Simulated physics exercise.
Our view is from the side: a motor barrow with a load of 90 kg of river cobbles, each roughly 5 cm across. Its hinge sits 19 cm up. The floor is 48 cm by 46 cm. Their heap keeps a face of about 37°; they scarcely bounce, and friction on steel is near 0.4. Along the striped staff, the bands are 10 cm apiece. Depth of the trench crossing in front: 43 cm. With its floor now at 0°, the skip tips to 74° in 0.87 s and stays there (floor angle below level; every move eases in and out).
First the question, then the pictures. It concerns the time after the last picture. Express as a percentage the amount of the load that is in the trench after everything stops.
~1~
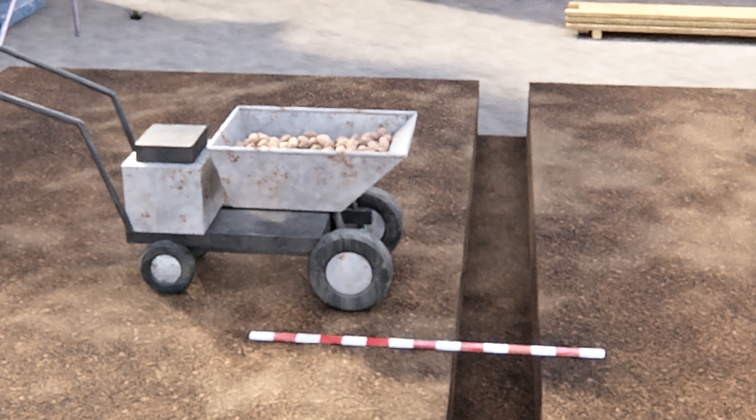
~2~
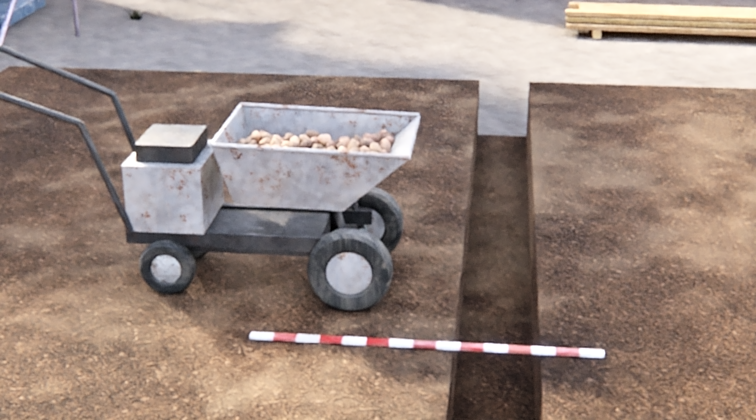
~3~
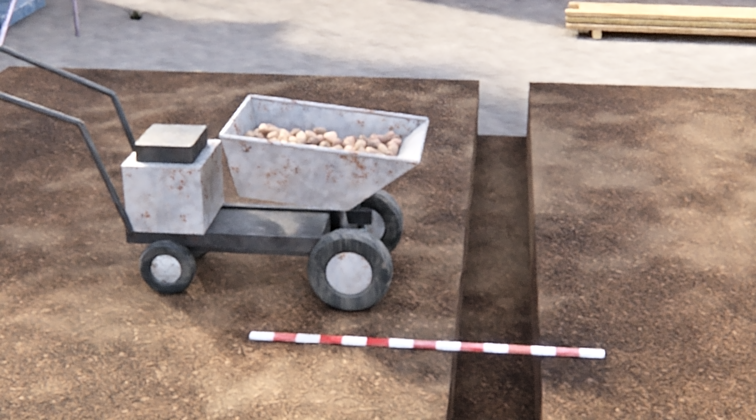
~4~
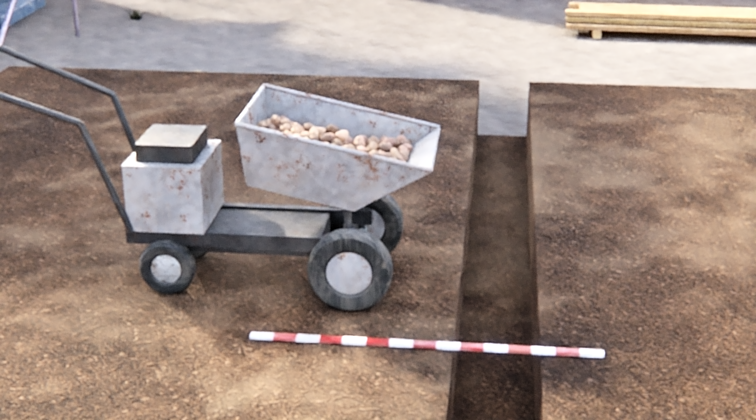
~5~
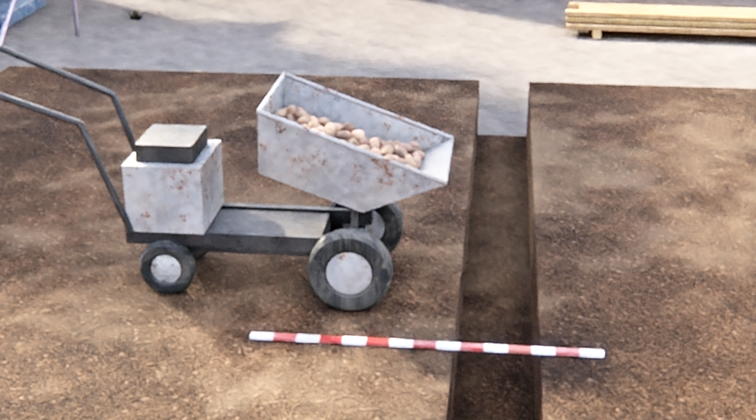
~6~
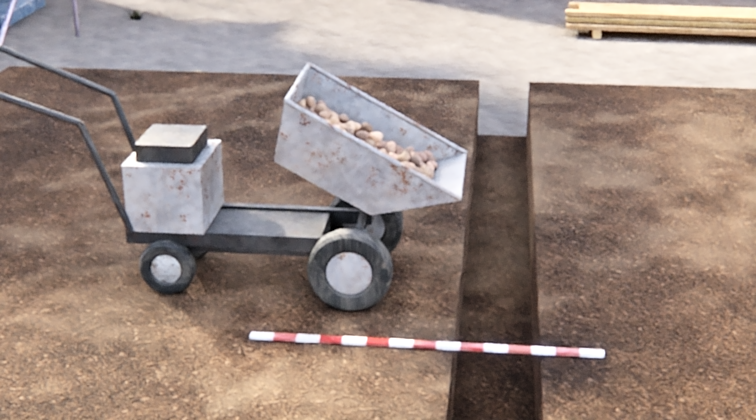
The amount is close to 74 per cent of the load.
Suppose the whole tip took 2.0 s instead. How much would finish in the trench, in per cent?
Then roughly 85 percent.
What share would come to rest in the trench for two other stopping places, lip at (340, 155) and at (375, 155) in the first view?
It comes to about 80 and 95 in a hundred.
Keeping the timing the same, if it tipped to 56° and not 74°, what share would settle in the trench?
Some 65 in a hundred, I'd say.
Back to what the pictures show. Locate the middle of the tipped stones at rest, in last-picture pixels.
Near (515, 357).
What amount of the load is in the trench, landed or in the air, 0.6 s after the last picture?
Roughly 40% by that time.
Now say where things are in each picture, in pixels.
Lip at (405, 156), floor tilted 0°, highest stones at (336, 142), in the first picture.
The skip is at 2°, its lip at (409, 158); the top of the load is at (314, 142), in the second picture.
The skip is at 6°, its lip at (418, 162); the top of the load is at (282, 135), in the third picture.
Lip at (431, 171), floor tilted 12°, highest stones at (278, 126), in the fourth picture.
Lip at (446, 183), floor tilted 20°, highest stones at (291, 116), in the fifth picture.
Lip at (461, 199), floor tilted 29°, highest stones at (311, 108), in the sixth picture.
Then, 0.3 s after the last picture the floor is at 62°, 100 % in the skip; the foremost stones are at (480, 233).
Then, 0.6 s after the last picture the floor is at 74°, 55 % in the skip, 38 % in the trench, 8 % past the trench; the foremost stones are at (564, 290).
Then, 1.0 s after the last picture the floor is at 74°, 8 % in the skip, 67 % in the trench, 25 % past the trench; the foremost stones are at (680, 302).
Then, 2.9 s after the last picture the floor is at 74°, 0 % in the skip, 74 % in the trench, 26 % past the trench; the foremost stones are past the picture's edge.
